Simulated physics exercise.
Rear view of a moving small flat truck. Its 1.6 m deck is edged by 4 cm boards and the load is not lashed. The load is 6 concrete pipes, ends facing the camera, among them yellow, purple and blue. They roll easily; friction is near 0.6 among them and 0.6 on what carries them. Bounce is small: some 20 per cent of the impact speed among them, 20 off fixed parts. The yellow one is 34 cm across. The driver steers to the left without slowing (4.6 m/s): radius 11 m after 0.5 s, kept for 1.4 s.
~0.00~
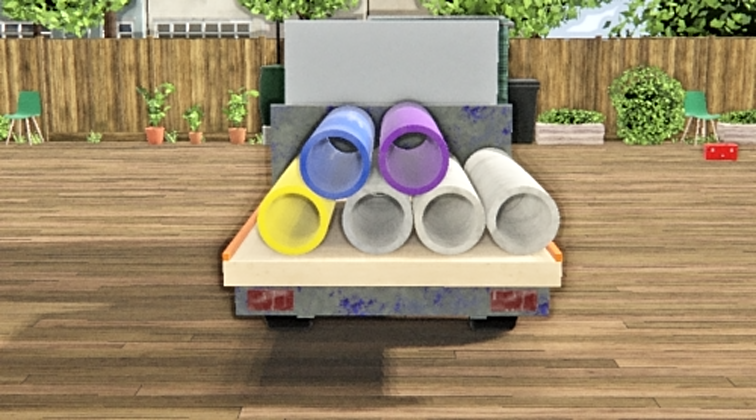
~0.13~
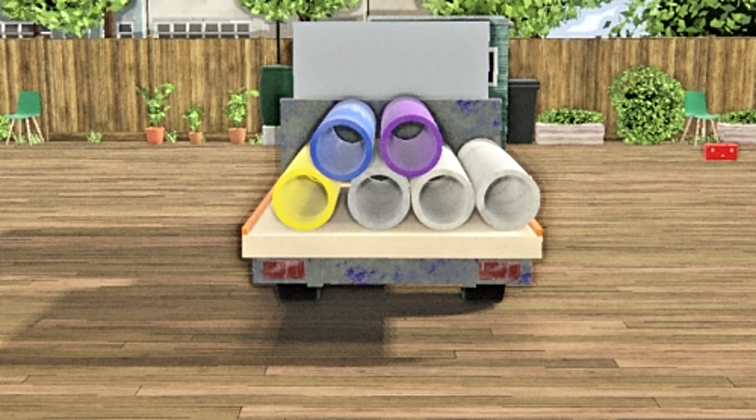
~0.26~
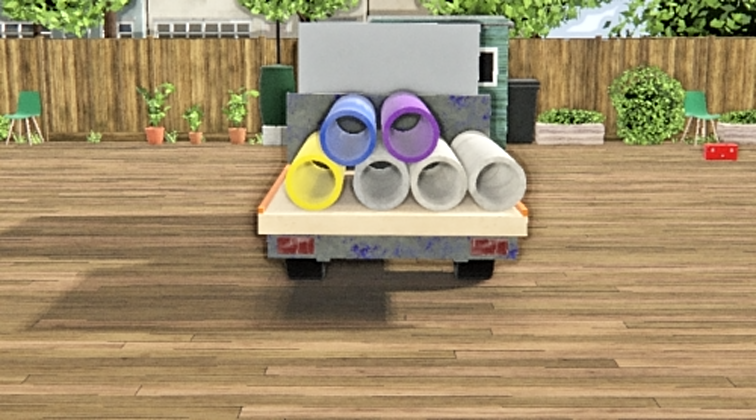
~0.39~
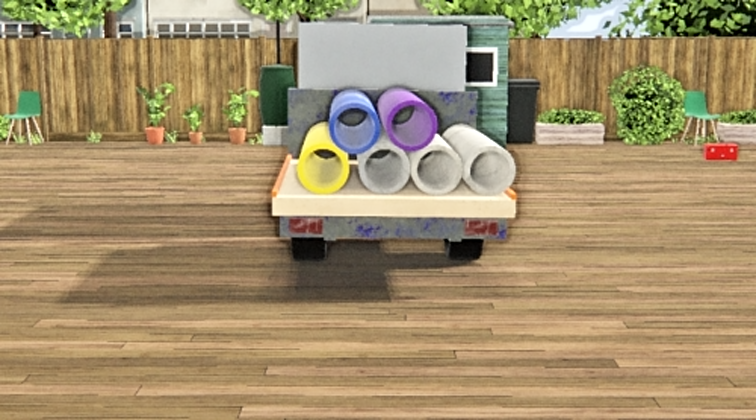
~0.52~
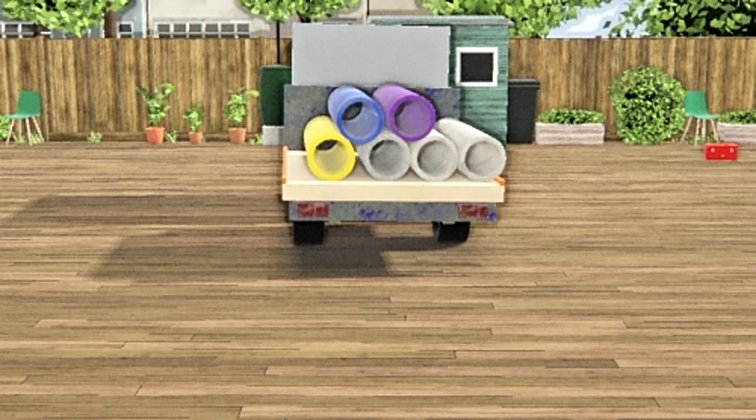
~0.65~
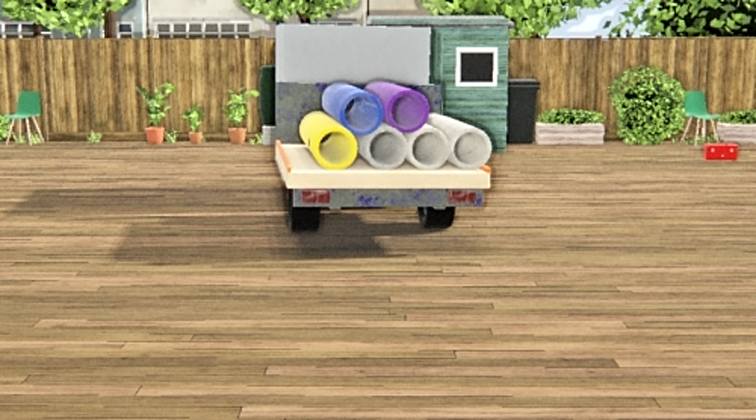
On a wooden-planked yard with a fence behind, a small flat truck carrying six stacked pipes, one yellow, one blue and one purple, drives away from the viewer. It grows smaller, then turns slightly left as its deck tilts faintly down to the right, revealing more of a green shed, while the pipes stay stacked.
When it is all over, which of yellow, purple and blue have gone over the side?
Yellow is still aboard. Purple stays aboard. Blue remains on the deck.
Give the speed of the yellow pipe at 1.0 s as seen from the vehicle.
Near 0.0 m/s.
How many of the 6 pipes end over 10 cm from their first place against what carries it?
In all, 0.
After 1.0 s, yellow is on the deck, 40 cm from the left edge; purple is up on others, 65 cm from the right edge; blue is up on others, 60 cm from the left edge; 0 off so far.
At rest (2.4 s), yellow is on the deck, 40 cm from the left edge; purple is up on others, 65 cm from the right edge; blue is up on others, 60 cm from the left edge; 0 off so far.
